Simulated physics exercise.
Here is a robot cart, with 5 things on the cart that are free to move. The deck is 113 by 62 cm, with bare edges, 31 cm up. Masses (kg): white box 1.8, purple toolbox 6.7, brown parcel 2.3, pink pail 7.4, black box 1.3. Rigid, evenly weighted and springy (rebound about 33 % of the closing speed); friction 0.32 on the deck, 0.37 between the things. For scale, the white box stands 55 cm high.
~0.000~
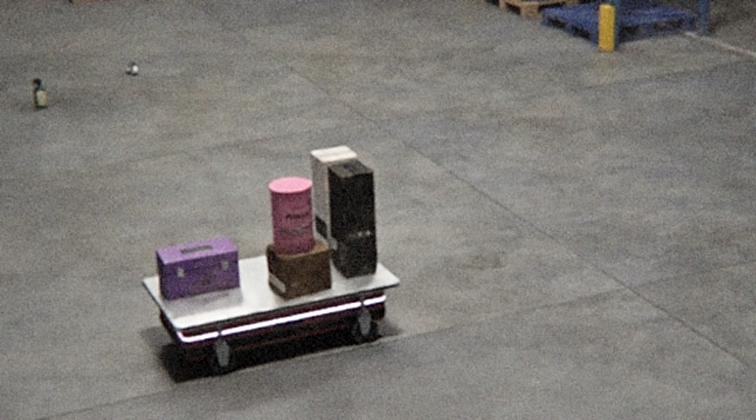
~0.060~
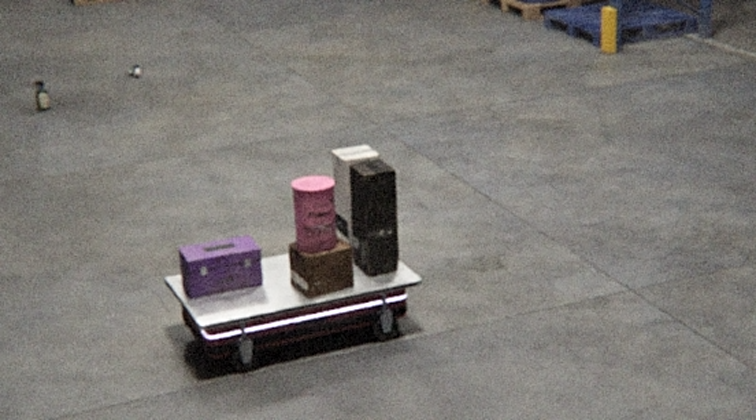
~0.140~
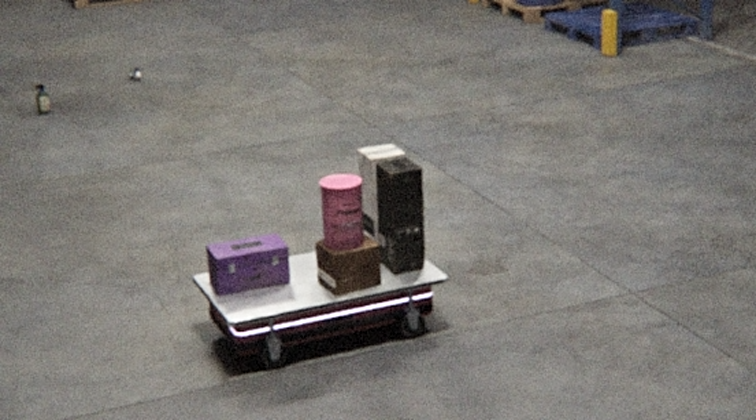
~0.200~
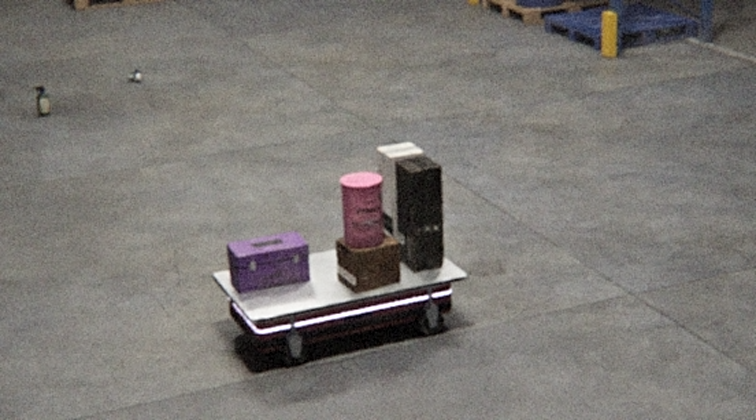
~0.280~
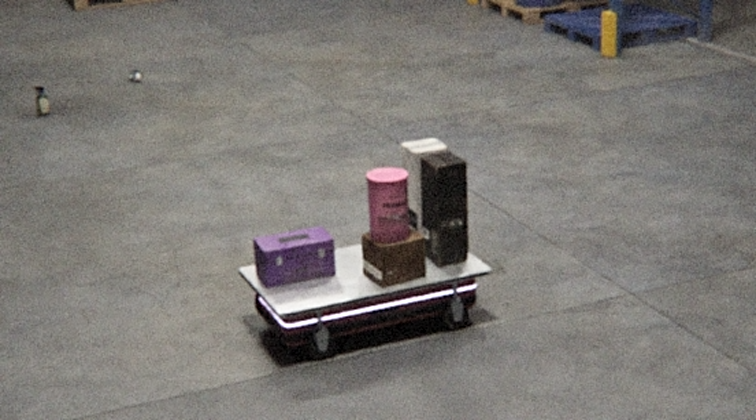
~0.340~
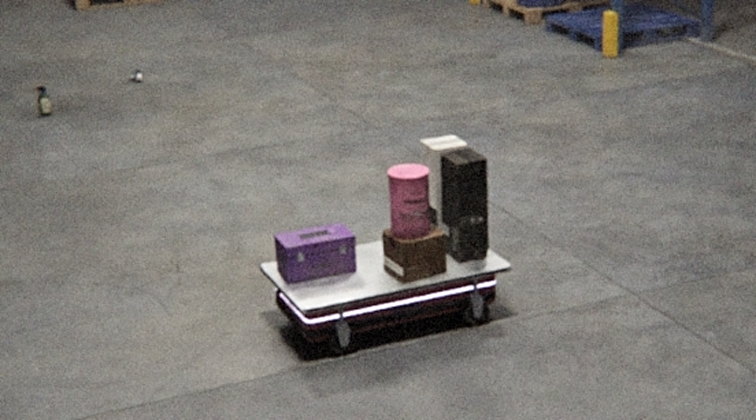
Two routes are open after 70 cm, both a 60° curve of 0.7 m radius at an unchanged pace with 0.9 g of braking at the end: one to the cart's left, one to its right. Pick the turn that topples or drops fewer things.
Less is lost turning left.
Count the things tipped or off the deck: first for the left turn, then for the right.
Turning left 4, turning right 5.
Turning left. By 0.74 s, cart 133 cm along, turned 40°; white box, brown parcel, pink pail and black box now off the deck; purple toolbox 3 cm from its spot near (417, 224).
By 1.14 s, cart 191 cm along, turned 60°; purple toolbox 12 cm from its spot near (446, 186).
When it is over (1.9 s), off the deck, white box, brown parcel, pink pail and black box; not toppled but over 10 cm from the start, purple toolbox. End places, in pixels of the last picture, white box near (639, 189), purple toolbox near (451, 173).
Turning right instead, white box, purple toolbox, brown parcel, pink pail and black box tipped over or off the deck, 5 of 5 in all.
